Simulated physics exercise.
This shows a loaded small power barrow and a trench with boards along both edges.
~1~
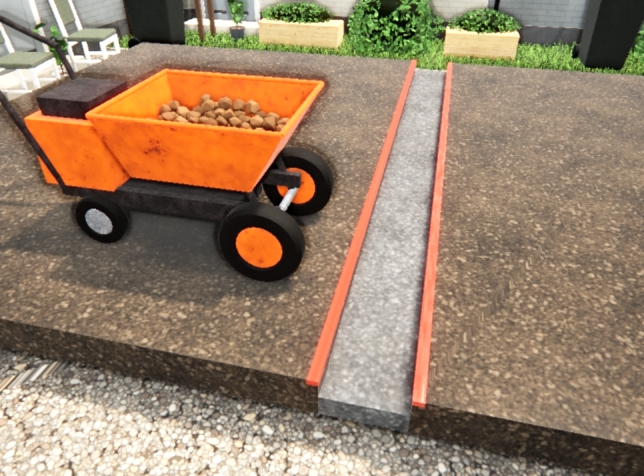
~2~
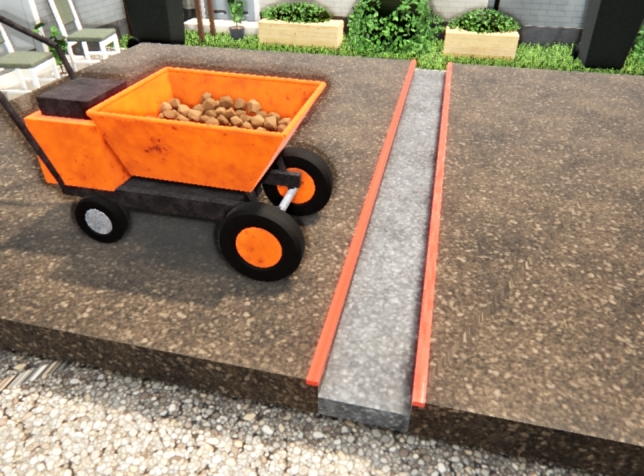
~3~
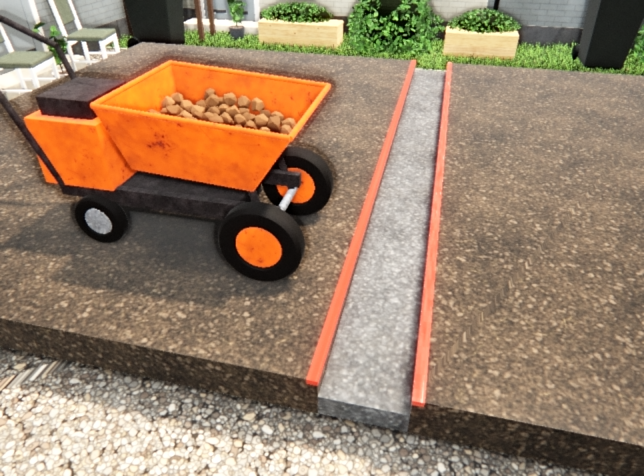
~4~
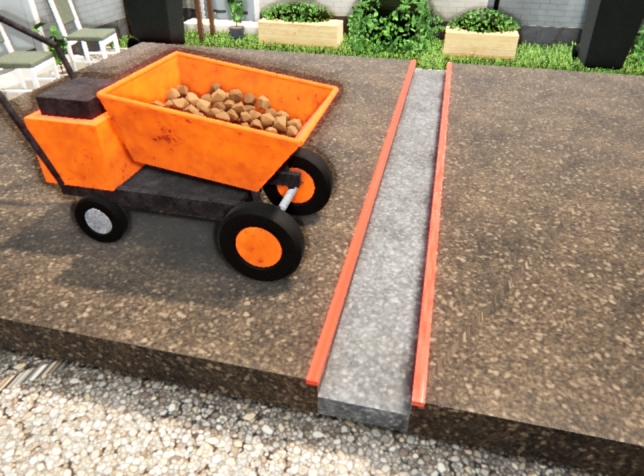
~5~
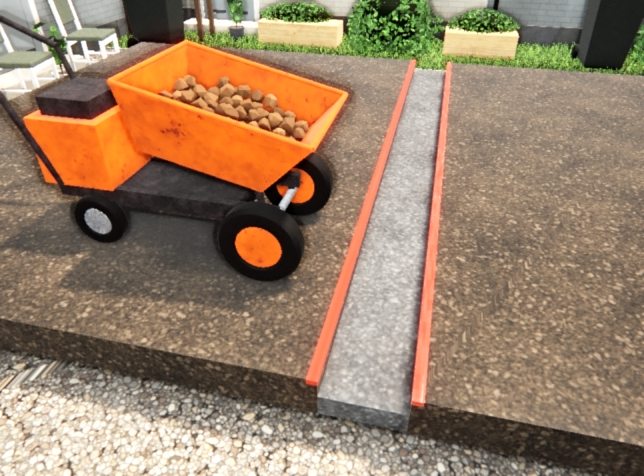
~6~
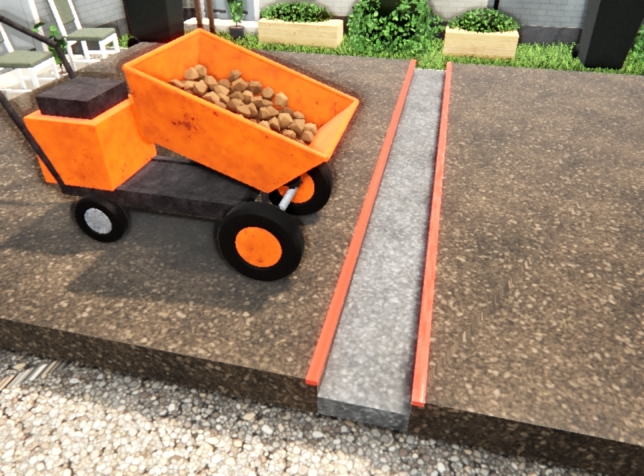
An orange barrow's skip full of brown lumps tilts gradually toward a board-edged trench.
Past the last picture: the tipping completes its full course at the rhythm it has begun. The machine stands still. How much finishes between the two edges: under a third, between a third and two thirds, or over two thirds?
As it goes, the trench's share is one to two thirds.
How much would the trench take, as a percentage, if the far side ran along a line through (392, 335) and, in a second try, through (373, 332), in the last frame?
In order: 20 per cent, then 10 per cent.
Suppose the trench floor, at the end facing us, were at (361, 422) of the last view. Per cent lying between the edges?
60 %.
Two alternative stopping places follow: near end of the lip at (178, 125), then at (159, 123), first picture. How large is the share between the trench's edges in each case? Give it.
First try: 50 per cent; second try: 40 per cent.
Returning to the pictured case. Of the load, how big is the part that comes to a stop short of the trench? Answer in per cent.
Near 0 %.
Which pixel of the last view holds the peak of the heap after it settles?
My guess for the top is about pixel (464, 255).
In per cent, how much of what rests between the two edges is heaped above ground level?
It comes to 20 per cent or so.
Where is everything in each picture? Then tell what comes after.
In the first frame, lip of the skip at (281, 136), level; top of the load at (204, 124), clay clods; first edge of the trench at (330, 325); far edge at (425, 341), the trench over half as wide as the skip, and shallow for its width.
In the second frame, lip of the skip at (283, 136), level; top of the load at (205, 123).
In the third frame, lip of the skip at (290, 139), tipped barely; top of the load at (198, 119).
In the fourth frame, lip of the skip at (300, 143), tipped a little; top of the load at (203, 113).
In the fifth frame, lip of the skip at (312, 150), tipped a little; top of the load at (196, 111).
In the sixth frame, lip of the skip at (326, 158), tipped clearly; top of the load at (207, 104); first edge of the trench at (330, 324); far edge at (424, 341).
Soon, skip tipped steeply; all in the skip.
A while on, skip tipped right over; most in the skip; a small part in or heaped over the trench; a stray few beyond it; a stray few falling.
Towards the end, skip tipped right over; about a quarter in the skip; about a third in or heaped over the trench; about half beyond it.
Finally, skip tipped right over; about half in or heaped over the trench; about half beyond it.
